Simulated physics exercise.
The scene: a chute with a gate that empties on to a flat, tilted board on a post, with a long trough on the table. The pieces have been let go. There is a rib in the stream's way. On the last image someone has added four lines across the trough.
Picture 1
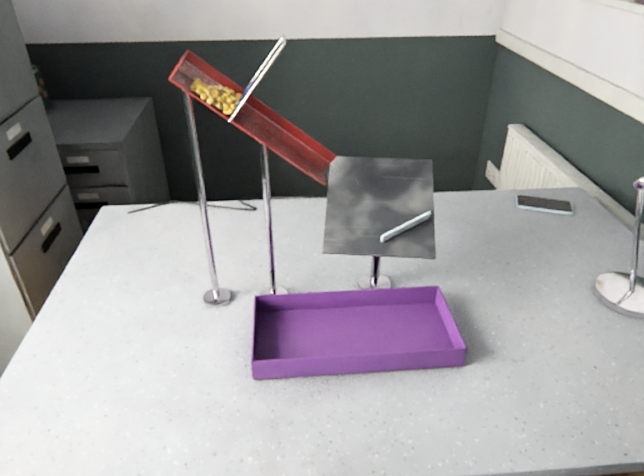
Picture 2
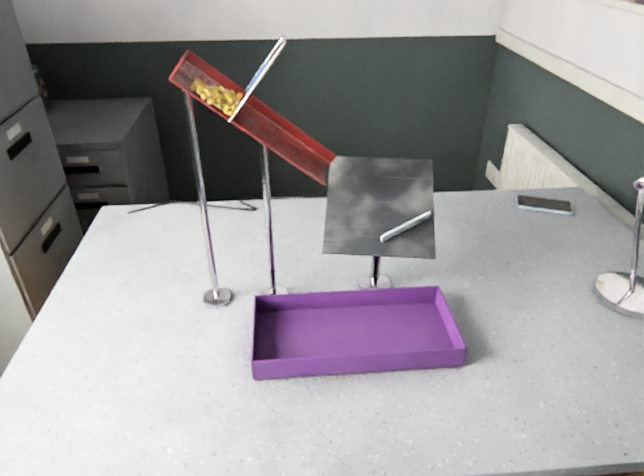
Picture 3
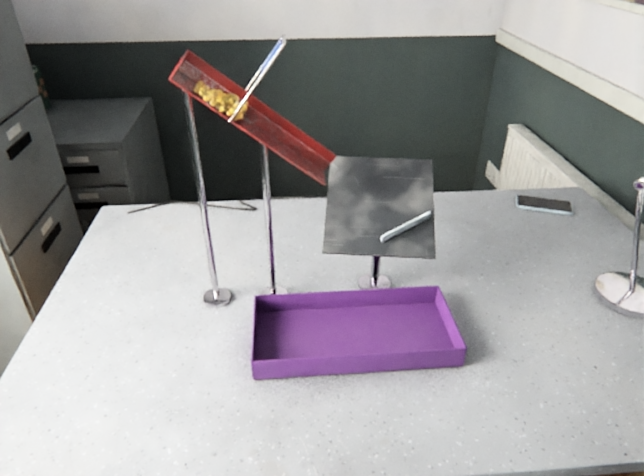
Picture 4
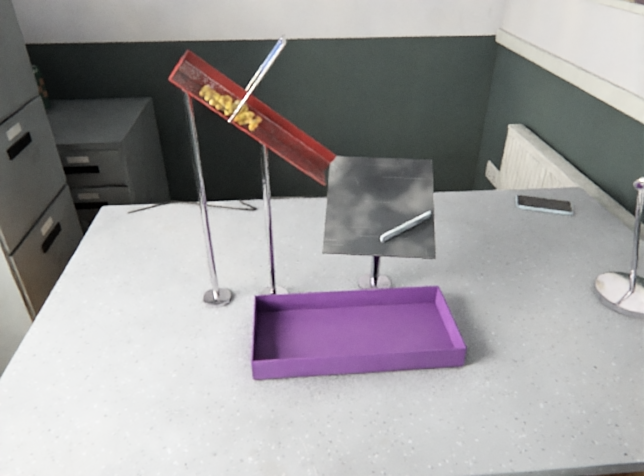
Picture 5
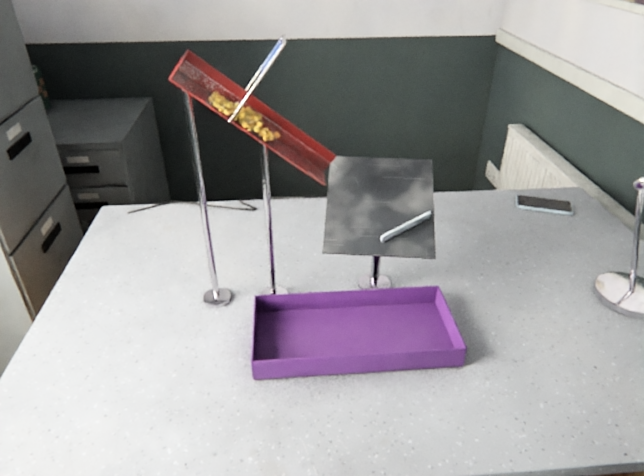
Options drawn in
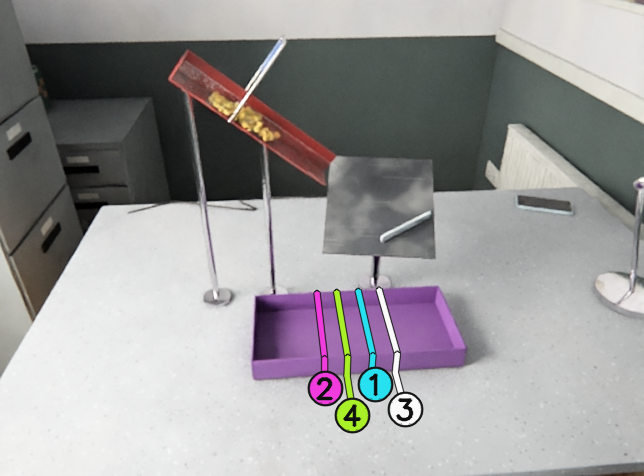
A cluster of small yellow pieces sits high in a sloping red chute at the upper left of a pale grey tabletop, seen from slightly above in a room with dark green and white walls. A tilted grey board with a light bar stands right of the chute, behind an empty purple tray. The pieces slide down rightward past the raised gate, spreading along the chute, while the camera stays still.
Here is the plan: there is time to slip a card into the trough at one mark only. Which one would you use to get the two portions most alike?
Best: 1.
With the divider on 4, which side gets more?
The right side.
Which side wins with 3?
Left.
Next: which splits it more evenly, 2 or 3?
That is line 3.
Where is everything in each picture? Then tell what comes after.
The first frame shows load behind the gate at (220, 95), puffed corn balls; lip of the chute at (324, 178), sloping fairly steeply.
The second frame shows middle of the board at (380, 203), tilted gently; middle of its low edge at (379, 255); of its high edge at (381, 158).
The third frame shows front corners of the trough at (252, 361) and (466, 348), empty; front of the load at (241, 113).
The fourth frame shows middle of the load at (233, 106); its front at (258, 120), about a quarter of the way to the lip; rib from (430, 212) to (382, 236).
The fifth frame shows middle of the load at (245, 115); its front at (277, 135), about half of the way to the lip.
On the marked copy, line 1 crosses the front rim at (372, 354); line 2 crosses the front rim at (324, 357); line 3 crosses the front rim at (397, 352); line 4 crosses the front rim at (347, 355).
If 1 is chosen, of what is caught, about a third on the left of the divider, about two thirds on the right.
If 2 is chosen, of what is caught, none on the left of the divider, all on the right.
If 3 is chosen, of what is caught, most on the left of the divider, about a quarter on the right.
If 4 is chosen, of what is caught, a small part on the left of the divider, nearly all on the right.
